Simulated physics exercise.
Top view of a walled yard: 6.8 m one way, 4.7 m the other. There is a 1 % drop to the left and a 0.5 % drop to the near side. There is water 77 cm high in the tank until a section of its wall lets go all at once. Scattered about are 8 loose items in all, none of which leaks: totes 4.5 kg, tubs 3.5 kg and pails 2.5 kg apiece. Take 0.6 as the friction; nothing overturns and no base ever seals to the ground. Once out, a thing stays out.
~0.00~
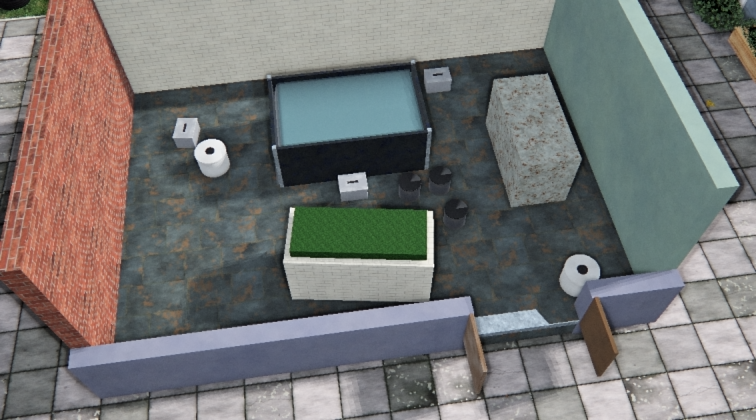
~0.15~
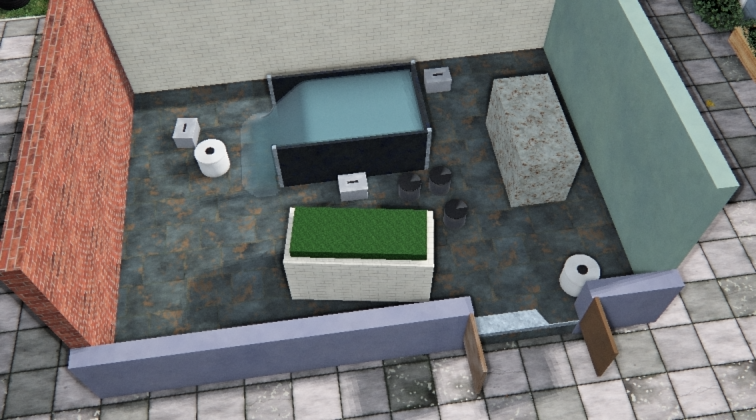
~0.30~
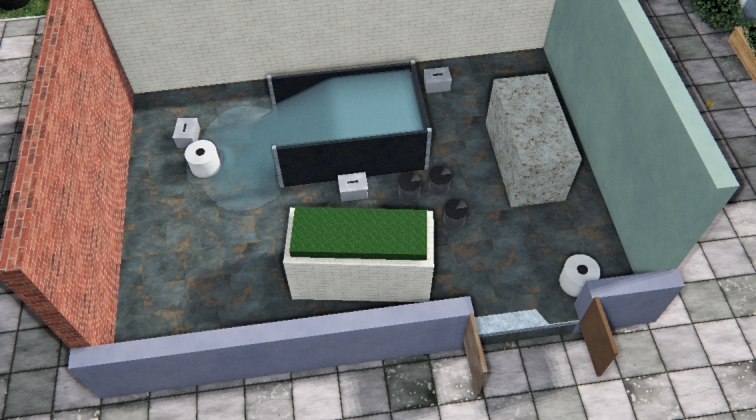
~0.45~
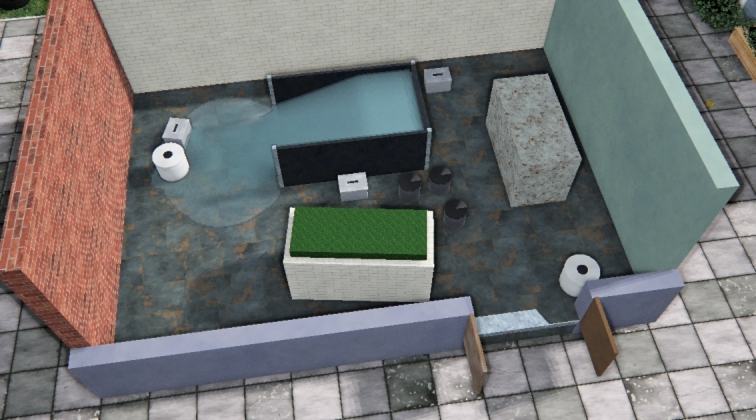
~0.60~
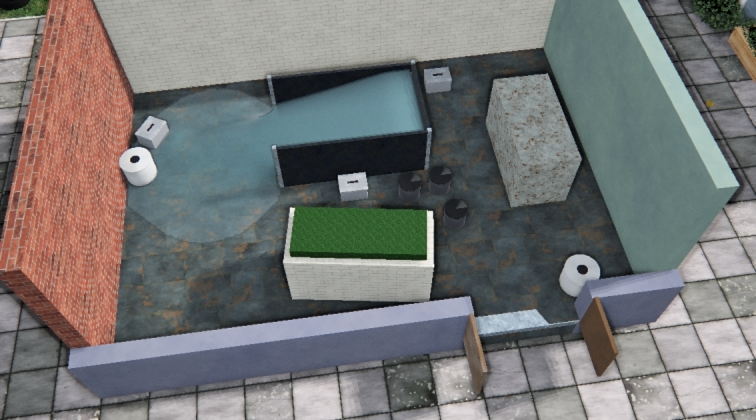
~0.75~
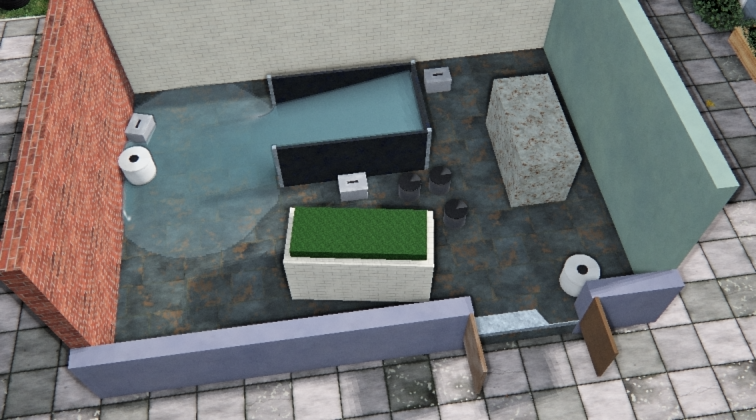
A walled yard with a dark, mottled floor is seen from above by a still camera, with brick on the left and pale green on the right. A dark-sided pool of blue water stands behind a green-topped white block, with a speckled stone block, white tubs, pale boxes and dark round pails around. The pool's left side opens, water spreads leftward across the floor, and the left tub, then the box beside it, slide to the brick wall.
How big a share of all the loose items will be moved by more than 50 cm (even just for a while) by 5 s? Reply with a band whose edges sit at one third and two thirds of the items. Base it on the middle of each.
Band: One third to two thirds.
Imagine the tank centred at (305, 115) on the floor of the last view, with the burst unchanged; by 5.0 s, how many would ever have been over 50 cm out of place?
That would give 3.
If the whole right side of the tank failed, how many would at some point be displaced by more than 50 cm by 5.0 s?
Then the count would be 3.
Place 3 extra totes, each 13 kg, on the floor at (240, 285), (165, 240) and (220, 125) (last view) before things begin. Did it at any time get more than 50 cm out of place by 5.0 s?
In the order asked: Farther than that, farther than that, farther than that.
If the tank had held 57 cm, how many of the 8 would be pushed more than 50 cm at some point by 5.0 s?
You'd get 3 in that case.
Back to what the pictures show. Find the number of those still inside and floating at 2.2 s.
2.
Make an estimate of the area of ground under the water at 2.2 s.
Some 12.0 m2.
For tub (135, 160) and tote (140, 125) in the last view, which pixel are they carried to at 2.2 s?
Roughly (126, 196), then roughly (167, 77).
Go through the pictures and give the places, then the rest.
In the first picture, a tub at (210, 151), on the bottom; a tote at (185, 128), on the bottom; water covers 2.7 m2; 0 of 8 have shifted.
In the second picture, a tub at (210, 151) rests on the ground; a tote at (185, 128), on the bottom; 3.6 m2 under water; 0 of 8 have shifted.
In the third picture, a tub at (201, 152) rests on the ground, 14 cm from its start; a tote at (185, 128), on the bottom; 4.6 m2 under water; 1 of 8 have shifted.
In the fourth picture, a tub at (168, 155), on the bottom, 60 cm from its start; a tote at (176, 128) rests on the ground, 14 cm from its start; water covers 6.0 m2; 2 of 8 have shifted.
In the fifth picture, a tub at (135, 160) rests on the ground, 108 cm from its start; a tote at (151, 128), on the bottom, 52 cm from its start; 7.8 m2 under water; 2 of 8 have shifted.
In the sixth picture, a tub at (134, 159), afloat, 108 cm from its start; a tote at (138, 124) rests on the ground, 72 cm from its start; water covers 9.1 m2; 2 of 8 have shifted.
After 1.1 s 2 of 8 are over 50 cm from their spots; 2 afloat.
After 2.2 s 2 of 8 are over 50 cm from their spots; 2 afloat.
After 3.5 s 2 of 8 are over 50 cm from their spots; 2 afloat.
After 5.0 s 4 of 8 are over 50 cm from their spots, and 4 have been at some point; 4 afloat.
